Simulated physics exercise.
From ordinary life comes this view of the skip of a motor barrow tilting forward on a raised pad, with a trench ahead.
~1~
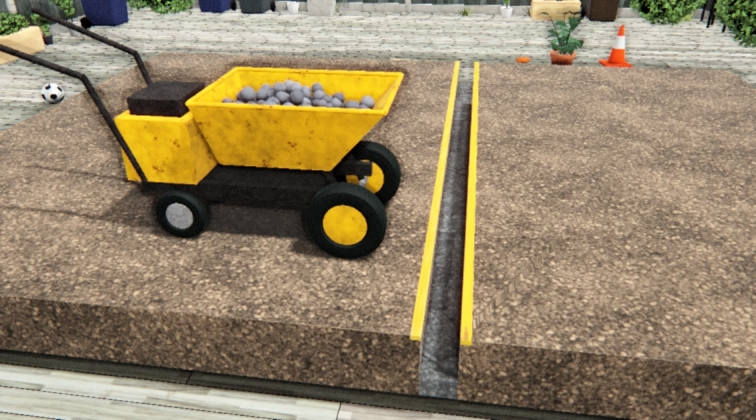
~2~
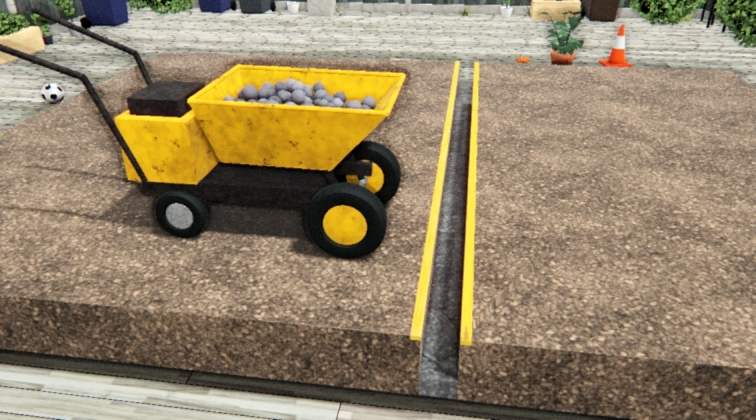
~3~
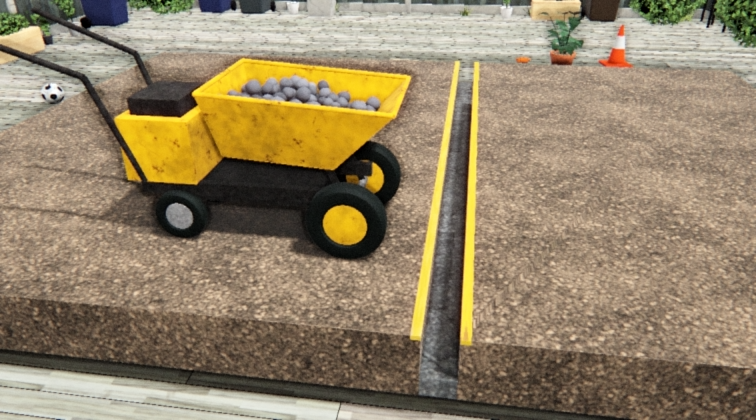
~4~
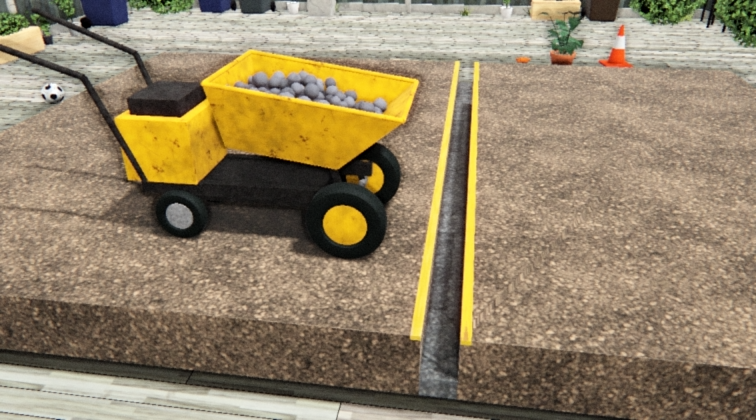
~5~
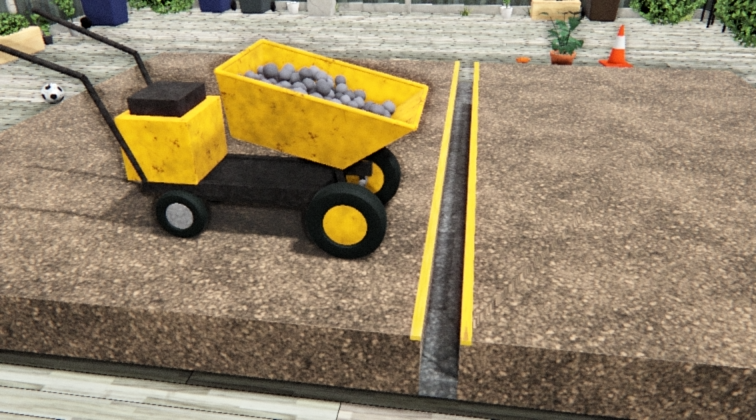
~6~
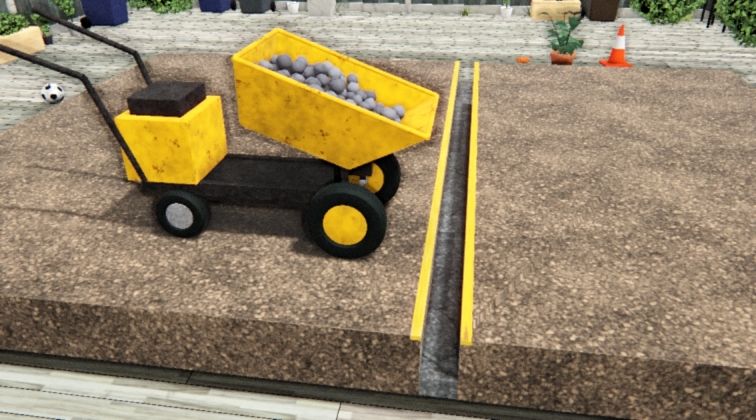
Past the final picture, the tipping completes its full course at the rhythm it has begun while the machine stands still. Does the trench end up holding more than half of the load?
No.
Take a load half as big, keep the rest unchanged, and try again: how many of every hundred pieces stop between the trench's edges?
It would be around 0 per cent.
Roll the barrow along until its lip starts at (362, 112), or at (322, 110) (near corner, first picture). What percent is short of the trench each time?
In turn, around 0 per cent and 10 per cent.
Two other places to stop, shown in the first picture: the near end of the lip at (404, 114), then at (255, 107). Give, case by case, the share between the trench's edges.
The first gives close to 0 per cent and the second 30 per cent.
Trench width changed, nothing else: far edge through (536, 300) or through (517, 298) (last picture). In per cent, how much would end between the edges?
First case 90 %, second case 70 %.
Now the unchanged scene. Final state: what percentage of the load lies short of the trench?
Roughly 0 in a hundred.
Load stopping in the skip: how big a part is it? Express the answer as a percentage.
Close to 20 per cent.
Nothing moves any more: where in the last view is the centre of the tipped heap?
Near (528, 236).
Just after the last frame, skip tipped steeply; every one in the skip.
A moment on, skip tipped right over; roughly two thirds in the skip; roughly a third beyond it; about a tenth falling.
Further on, skip tipped right over; roughly a quarter in the skip; just a few in or heaped over the trench; the larger part beyond it.
When it is over, skip tipped right over; roughly a quarter in the skip; just a few in or heaped over the trench; the larger part beyond it.
